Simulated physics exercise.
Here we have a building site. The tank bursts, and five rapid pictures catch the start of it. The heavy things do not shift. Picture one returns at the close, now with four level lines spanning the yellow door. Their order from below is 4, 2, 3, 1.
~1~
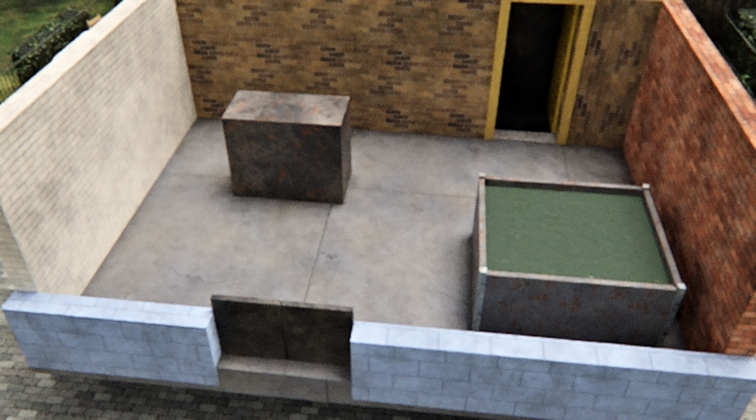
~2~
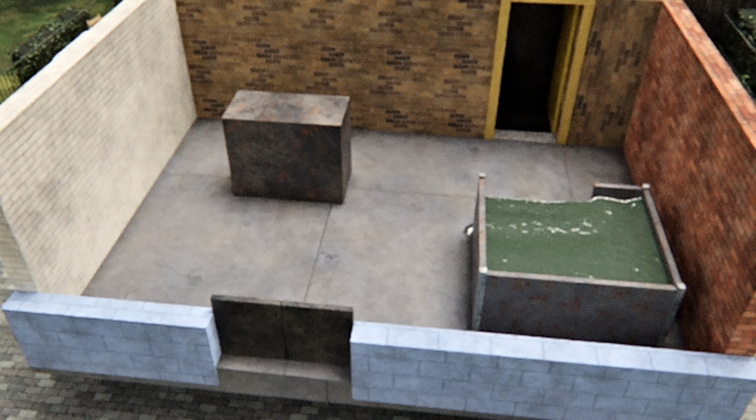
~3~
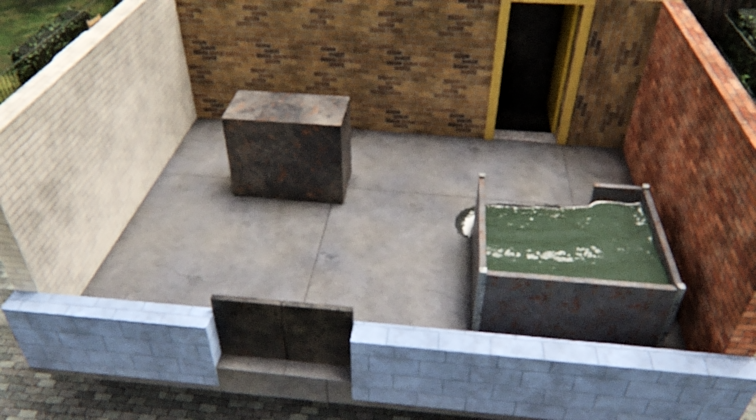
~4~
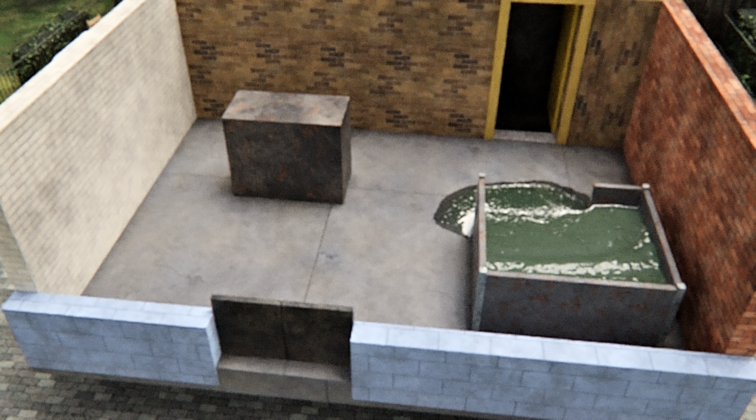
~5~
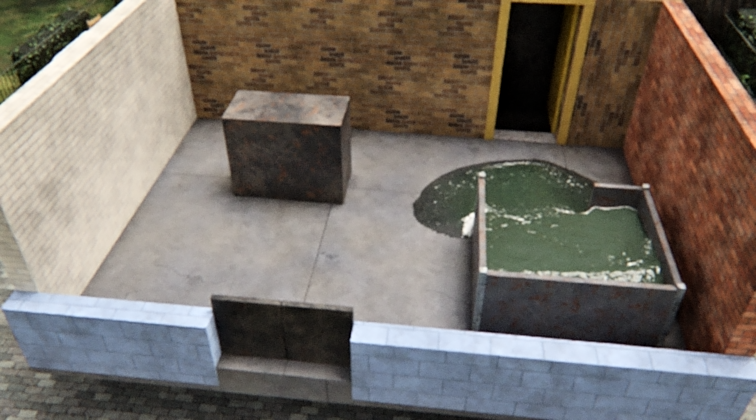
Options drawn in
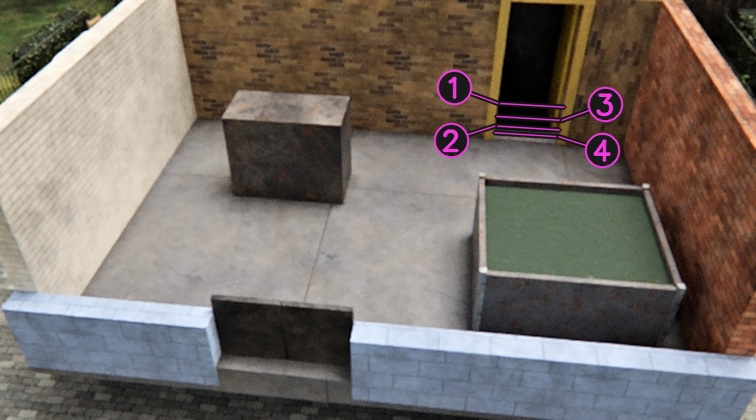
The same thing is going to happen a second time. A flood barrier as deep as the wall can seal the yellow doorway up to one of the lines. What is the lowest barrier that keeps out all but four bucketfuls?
Choose 3.
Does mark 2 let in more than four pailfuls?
Yes, that goes wrong.
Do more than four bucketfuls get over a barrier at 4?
Yes, it does.
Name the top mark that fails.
2.
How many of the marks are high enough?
Two of them.
On the marked copy, 1 at (531, 105); 2 at (527, 128); 3 at (528, 118); 4 at (526, 134); from the bottom up 4, 2, 3, 1.
If 1 is chosen, nothing gets over.
If 2 is chosen, about 13 bucketfuls get in.
If 3 is chosen, a bucket or two gets in.
If 4 is chosen, dozens of bucketfuls pour in.
